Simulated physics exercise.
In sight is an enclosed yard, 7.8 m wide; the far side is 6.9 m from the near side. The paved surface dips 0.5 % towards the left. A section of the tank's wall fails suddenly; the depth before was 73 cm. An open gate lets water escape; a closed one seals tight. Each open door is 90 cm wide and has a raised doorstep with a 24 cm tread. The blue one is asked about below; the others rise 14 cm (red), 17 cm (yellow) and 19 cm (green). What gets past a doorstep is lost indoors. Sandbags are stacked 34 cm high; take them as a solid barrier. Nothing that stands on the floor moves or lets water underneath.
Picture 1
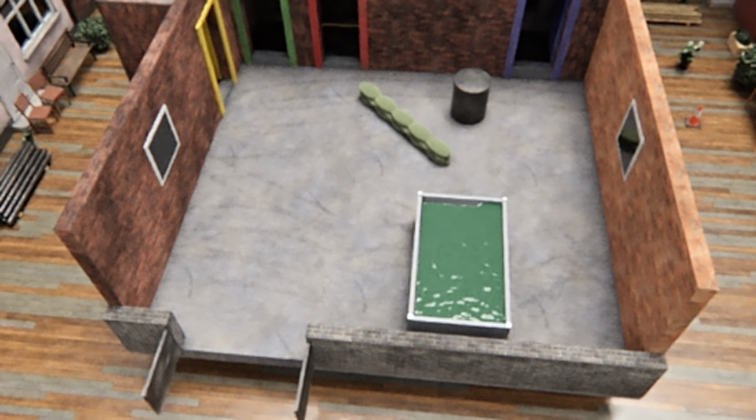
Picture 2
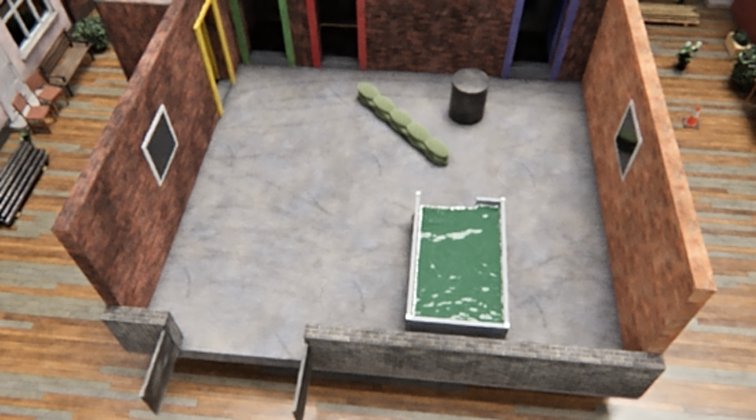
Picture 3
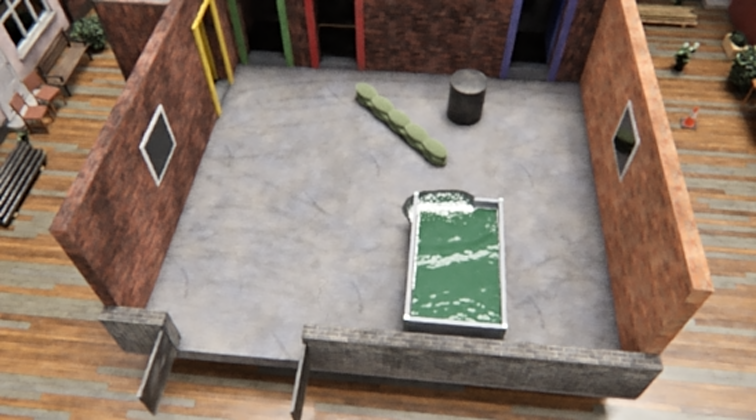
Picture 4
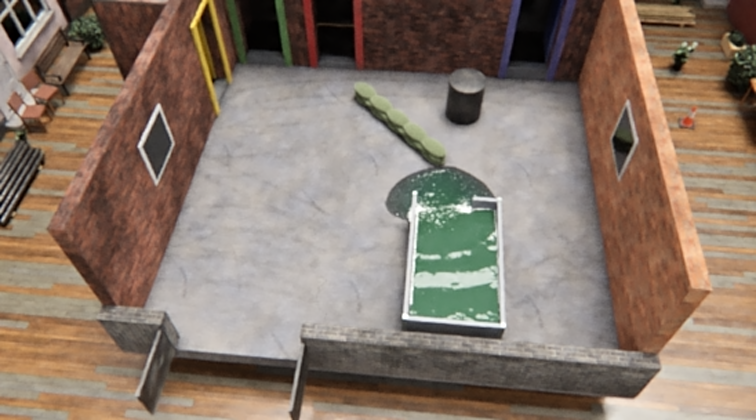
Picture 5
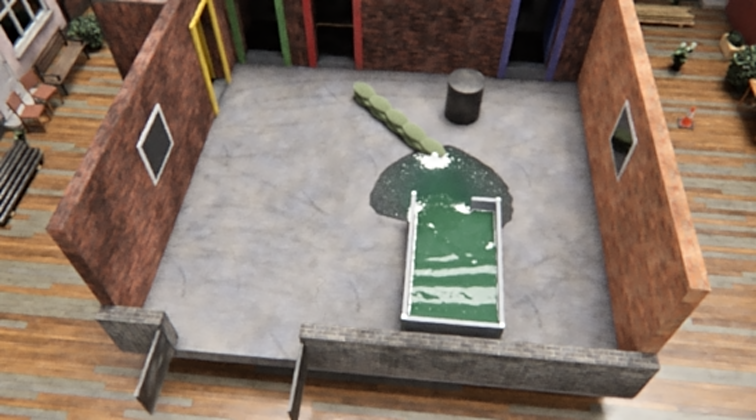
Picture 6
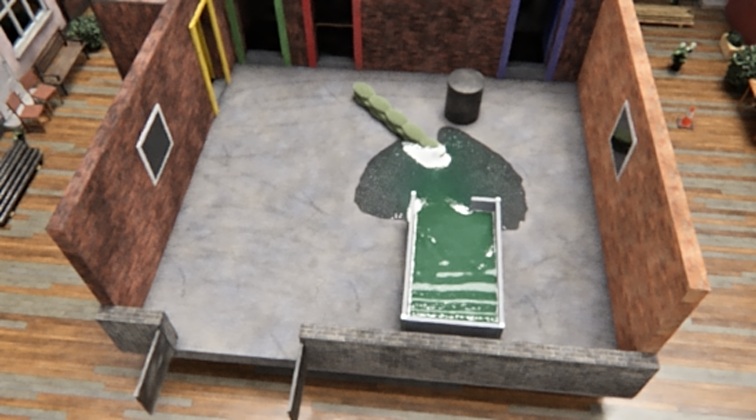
A tank of green water opens at its far side and floods out around the sandbags' near end.
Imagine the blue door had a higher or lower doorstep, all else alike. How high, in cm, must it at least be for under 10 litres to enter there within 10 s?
It would have to be roughly 16 cm high.
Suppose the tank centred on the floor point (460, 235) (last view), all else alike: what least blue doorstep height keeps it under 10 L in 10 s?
About 18 cm.
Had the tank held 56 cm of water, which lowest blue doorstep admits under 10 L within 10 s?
About 11.5 cm.
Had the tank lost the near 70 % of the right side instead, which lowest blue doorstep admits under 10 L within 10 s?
Some 18 cm.
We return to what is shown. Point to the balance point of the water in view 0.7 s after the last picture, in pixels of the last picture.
At about (445, 237).
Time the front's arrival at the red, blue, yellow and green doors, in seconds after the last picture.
Red 1.5 s, blue 0.9 s, yellow 1.8 s, green 1.6 s.
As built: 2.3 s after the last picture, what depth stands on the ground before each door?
In cm: Red 6, blue 18, yellow 20, green 15.
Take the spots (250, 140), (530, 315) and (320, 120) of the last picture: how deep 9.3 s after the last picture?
About 8, 5 and 6 cm.
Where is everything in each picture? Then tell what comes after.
In the first picture, the tank at (460, 257) is whole and still, 73 cm deep; the blue door at (539, 41) is dry.
In the second picture, the gap is on the far side, the front 0.3 m out at a hidden place; the back of the tank holds 73 cm.
In the third picture, the front is at (453, 193), 0.8 m from the gap on the far side; 0.9 m2 of floor is wet, 73 cm left at the back.
In the fourth picture, the gap is on the far side, the front 1.4 m out at (437, 170); the back of the tank holds 73 cm.
In the fifth picture, the front is at (449, 149), 2.0 m from the gap on the far side; 3.4 m2 of floor is wet, 71 cm left at the back.
In the sixth picture, the front is at (446, 130), 2.5 m from the gap on the far side; 4.9 m2 of floor is wet, 64 cm left at the back; 2.3 m in a straight line remain to the blue door at (533, 42).
Then, 0.7 s after the last picture water covers 20 % of the floor, deepest (39 cm) near (430, 221); it has not reached the blue door.
Then, 2.3 s after the last picture water covers 45 % of the floor, deepest (35 cm) near (241, 69); 18 cm at the blue door, 0 litres in over its 27 cm doorstep.
Then, 9.3 s after the last picture water covers 90 % of the floor, deepest (10 cm) near (139, 321); 5 cm at the blue door, 0 litres in over its 27 cm doorstep.
At the blue door as built, the water peaked near 19 cm, 2.5 s after the last picture.
With a doorstep of 13 cm, 28 litres would have come in within the 10 s; with 17.5 cm, 5 litres. So under 10 litres takes about 16 cm.
